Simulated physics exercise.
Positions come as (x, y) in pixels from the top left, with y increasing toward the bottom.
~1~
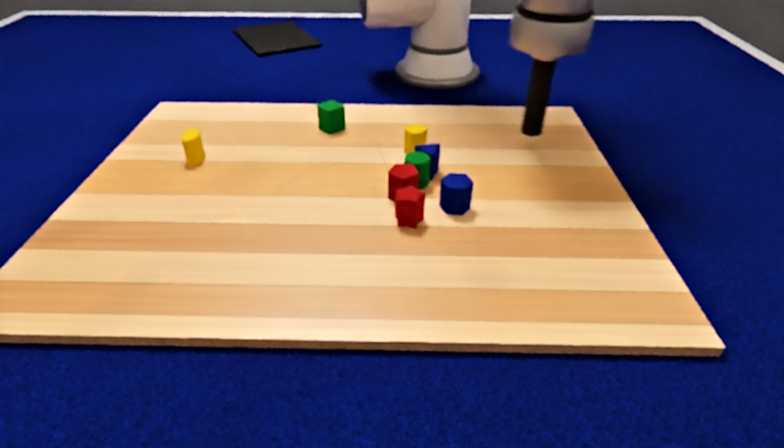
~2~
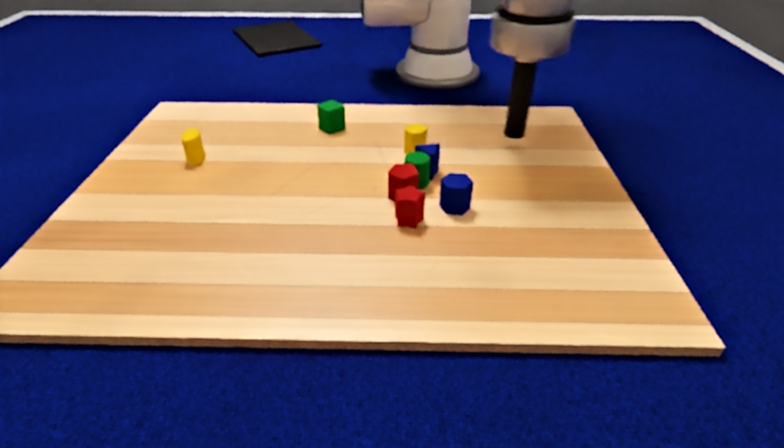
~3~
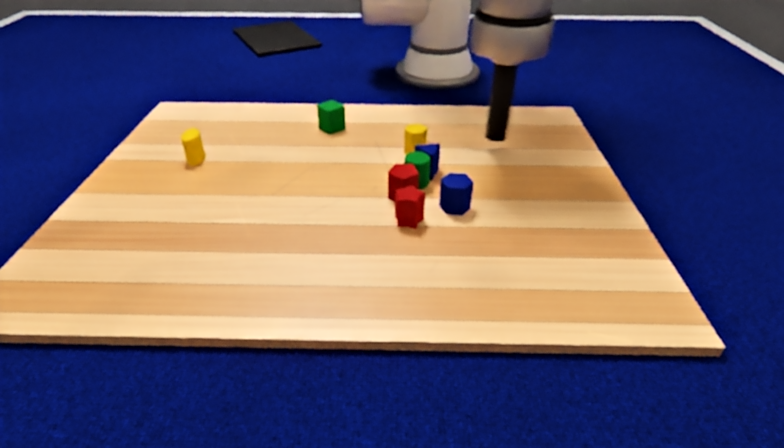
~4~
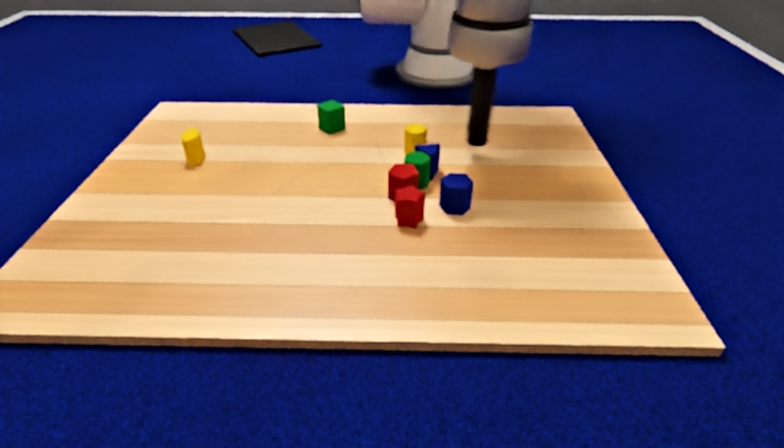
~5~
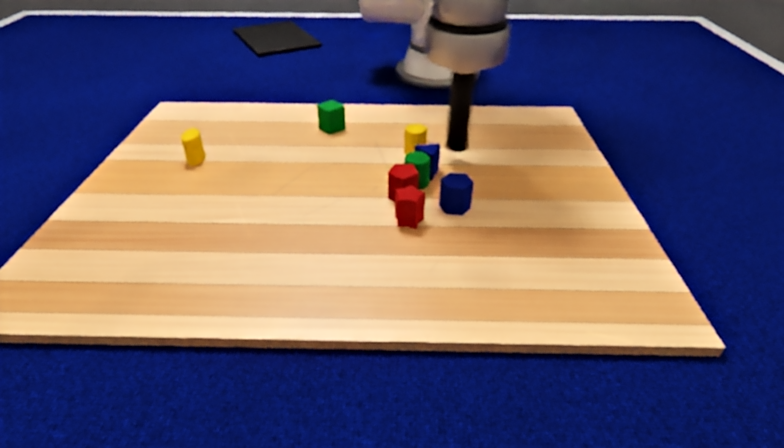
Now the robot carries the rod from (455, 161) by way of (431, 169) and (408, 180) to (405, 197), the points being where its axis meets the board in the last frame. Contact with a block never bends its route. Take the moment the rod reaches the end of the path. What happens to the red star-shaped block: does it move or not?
My prediction: It moves.
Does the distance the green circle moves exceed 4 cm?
Short answer: Yes.
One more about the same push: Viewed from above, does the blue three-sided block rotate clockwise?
It seems not.
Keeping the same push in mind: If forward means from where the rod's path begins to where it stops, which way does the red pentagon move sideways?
Left side.
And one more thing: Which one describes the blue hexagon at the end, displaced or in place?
At the end, its place is the same.
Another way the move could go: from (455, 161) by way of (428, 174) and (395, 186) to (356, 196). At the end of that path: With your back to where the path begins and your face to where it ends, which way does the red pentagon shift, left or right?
The shift is to the left of that direction.
The first path, step by step. One third of the way, rod at (432, 156); red pentagon at (394, 177); green circle at (410, 164); blue three-sided block at (418, 154), turned 25° anticlockwise.
Two thirds of the way, rod at (408, 166); red pentagon at (393, 181), turned 25° clockwise; green circle at (406, 169); blue three-sided block at (390, 160), turned 70° anticlockwise.
At the end, rod at (405, 183); red pentagon at (380, 196), turned 35° clockwise; red star-shaped block at (409, 199), turned 45° anticlockwise; green circle at (399, 184); blue three-sided block at (383, 165), turned 25° anticlockwise; blue hexagon in place.
